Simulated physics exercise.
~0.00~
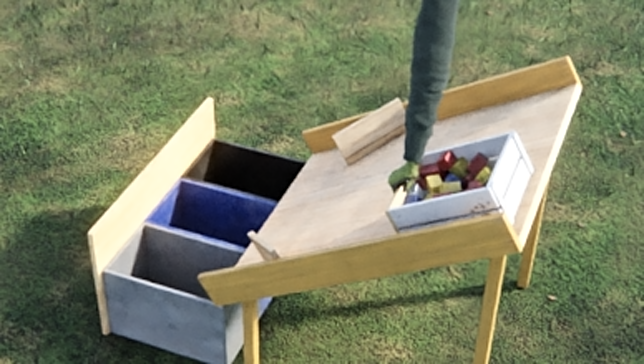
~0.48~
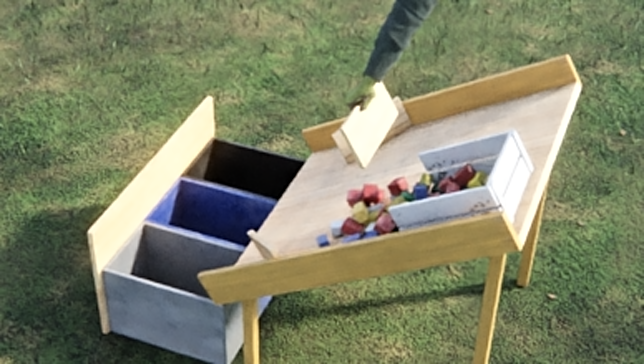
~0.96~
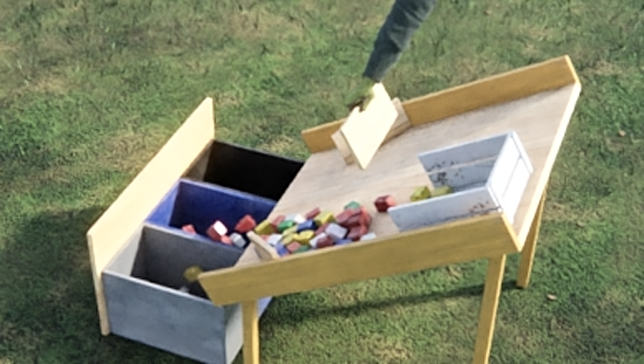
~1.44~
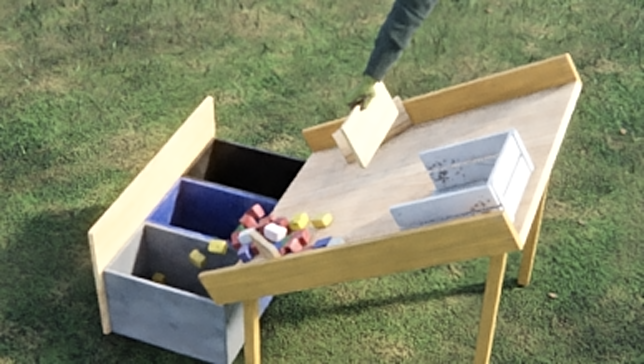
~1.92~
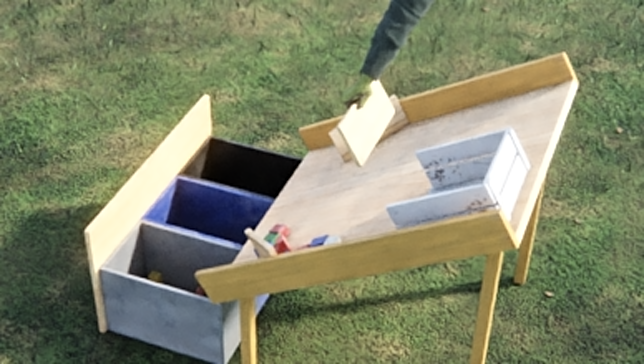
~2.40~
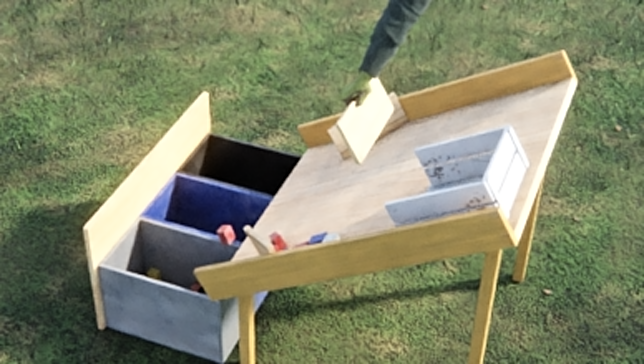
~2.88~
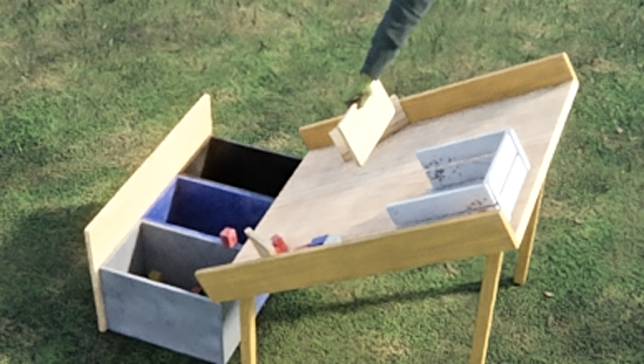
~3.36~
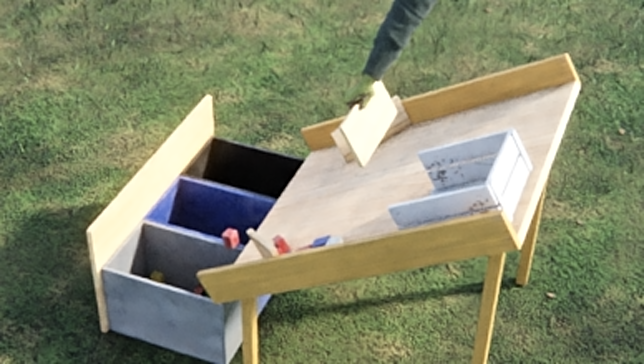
The clip opens on a sloping wooden table on grass, with a white pen of colourful toy bricks at its upper right and a grey bin, blue tub and black tote at its lower left. A dark-sleeved arm reaches in from above and whips the pen's gate up and to the left, then holds it tilted over the table. The bricks spill out and tumble down leftward toward the angled boards. They bunch up at the foot, then drop into the blue tub and grey bin. At the end, a few bricks remain at the table's lower edge, and the black tote appears empty.
